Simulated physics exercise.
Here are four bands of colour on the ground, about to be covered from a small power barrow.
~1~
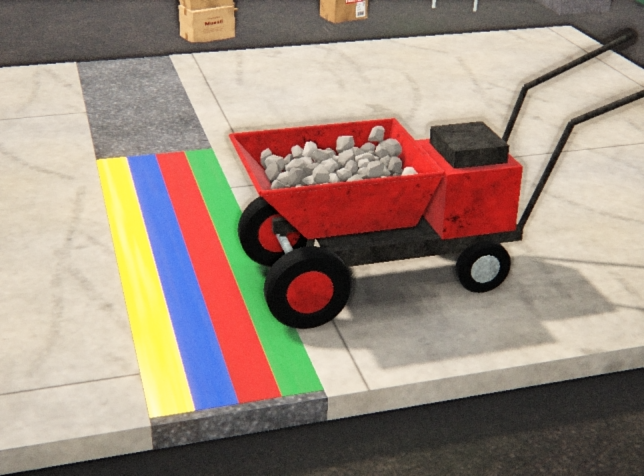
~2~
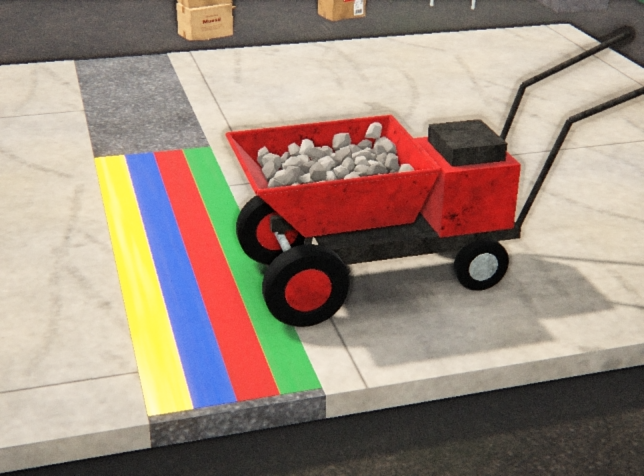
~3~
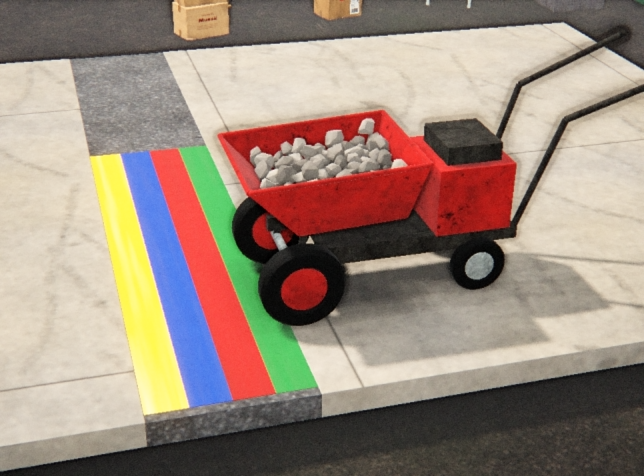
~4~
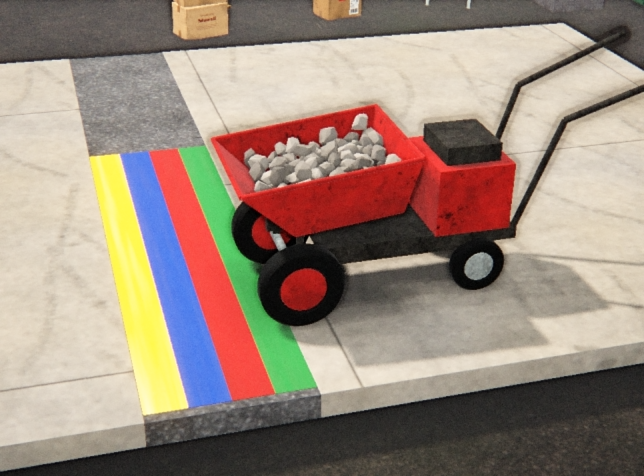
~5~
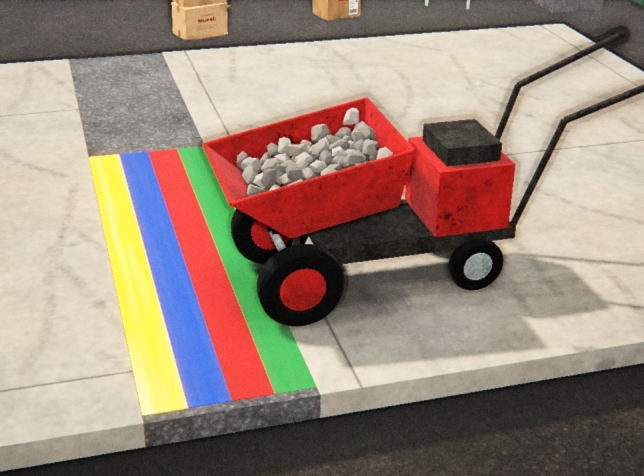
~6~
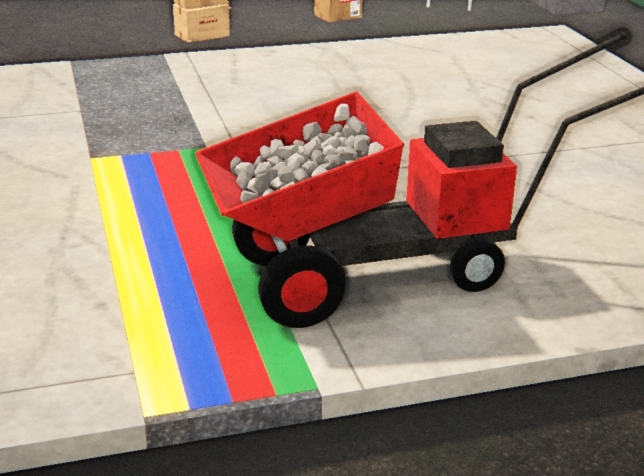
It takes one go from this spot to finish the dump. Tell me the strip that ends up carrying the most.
Yellow.
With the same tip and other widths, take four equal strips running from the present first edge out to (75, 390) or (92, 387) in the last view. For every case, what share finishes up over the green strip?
0 % and 0 %, near enough.
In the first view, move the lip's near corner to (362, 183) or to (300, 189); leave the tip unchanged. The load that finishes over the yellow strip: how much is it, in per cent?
That works out to 10 per cent for the first position and 20 per cent for the second.
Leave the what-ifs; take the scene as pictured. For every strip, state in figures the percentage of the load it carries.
Percentages: Green 0, red 0, blue 10, yellow 30.
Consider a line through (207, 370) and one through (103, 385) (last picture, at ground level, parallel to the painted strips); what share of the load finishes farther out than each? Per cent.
Estimate, first then second: 70 %, 10 %.
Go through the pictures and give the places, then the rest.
The first frame shows lip of the skip (261, 194), level; top of the load (351, 169), broken stones; green strip (287, 355); red strip (246, 361); blue strip (205, 367); yellow strip (163, 374).
The second frame shows lip of the skip (258, 193), level; top of the load (348, 166).
The third frame shows lip of the skip (249, 194), tipped barely; top of the load (355, 159).
The fourth frame shows lip of the skip (241, 198), tipped a little; top of the load (358, 161).
The fifth frame shows lip of the skip (232, 204), tipped a little; top of the load (350, 156).
The sixth frame shows lip of the skip (224, 214), tipped clearly; top of the load (342, 154); green strip (281, 354); red strip (241, 360); blue strip (199, 366); yellow strip (157, 373).
Just after the last frame, skip tipped steeply; every one in the skip.
A moment on, skip tipped right over; the larger part in the skip; just a few over the blue strip; roughly a quarter over the yellow strip; just a few off the paint.
Further on, skip tipped right over; roughly a third in the skip; about a tenth over the blue strip; roughly a third over the yellow strip; roughly a third off the paint.
When it is over, skip tipped right over; roughly a quarter in the skip; not one over the green strip; not one over the red strip; about a tenth over the blue strip; roughly a third over the yellow strip; roughly a third off the paint.
